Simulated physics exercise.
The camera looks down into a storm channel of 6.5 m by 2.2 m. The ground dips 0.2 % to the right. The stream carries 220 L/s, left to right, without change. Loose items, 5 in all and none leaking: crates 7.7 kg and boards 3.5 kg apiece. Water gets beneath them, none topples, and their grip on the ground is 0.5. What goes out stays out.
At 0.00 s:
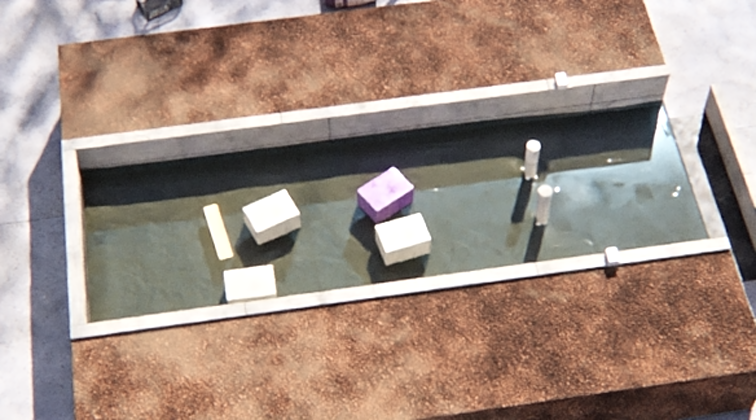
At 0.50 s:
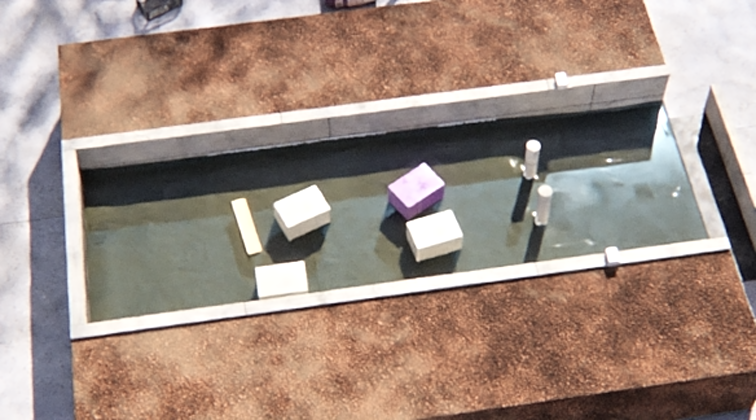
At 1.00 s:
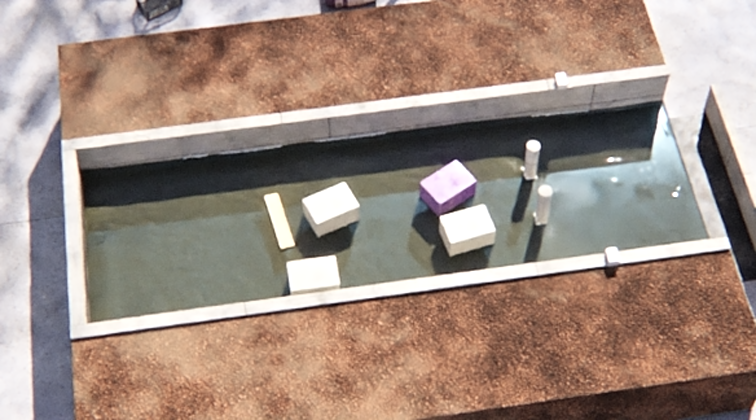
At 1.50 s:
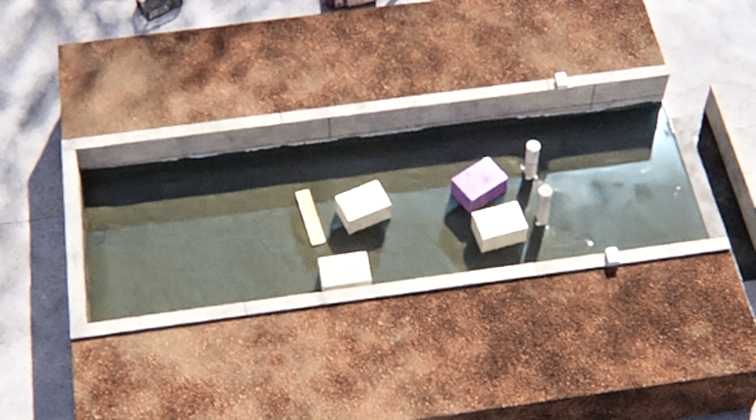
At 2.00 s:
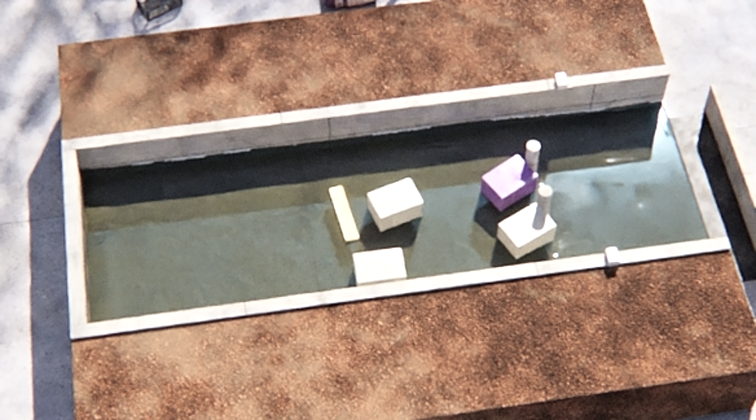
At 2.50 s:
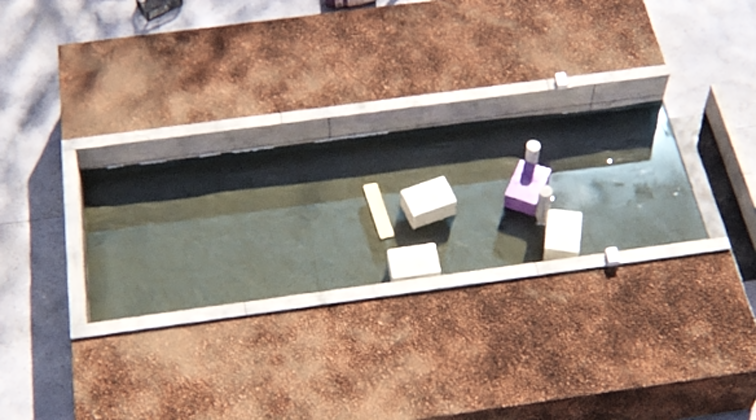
In a walled water channel, a purple crate, three pale crates and a pale board floated together to the right, until the purple crate and the pale one beside it met two upright posts and turned.
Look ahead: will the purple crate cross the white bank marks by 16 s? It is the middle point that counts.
The purple crate is held back.
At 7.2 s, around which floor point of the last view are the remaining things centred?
At about (502, 180).
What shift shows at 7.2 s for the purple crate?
Roughly 150 cm by then.
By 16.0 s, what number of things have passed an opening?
I count 4.
After 3.5 s the purple crate is near (528, 183), 1.5 m from its start, afloat; 1 of 5 are over the mark; 5 afloat.
After 7.2 s the purple crate is near (529, 183), 1.6 m from its start, afloat; 2 of 5 are over the mark; 3 afloat.
After 12.0 s the purple crate is near (529, 183), 1.6 m from its start, afloat; 4 of 5 are over the mark; 1 afloat.
After 16.0 s the purple crate is near (529, 183), 1.6 m from its start, afloat; 4 of 5 are over the mark; 1 afloat.
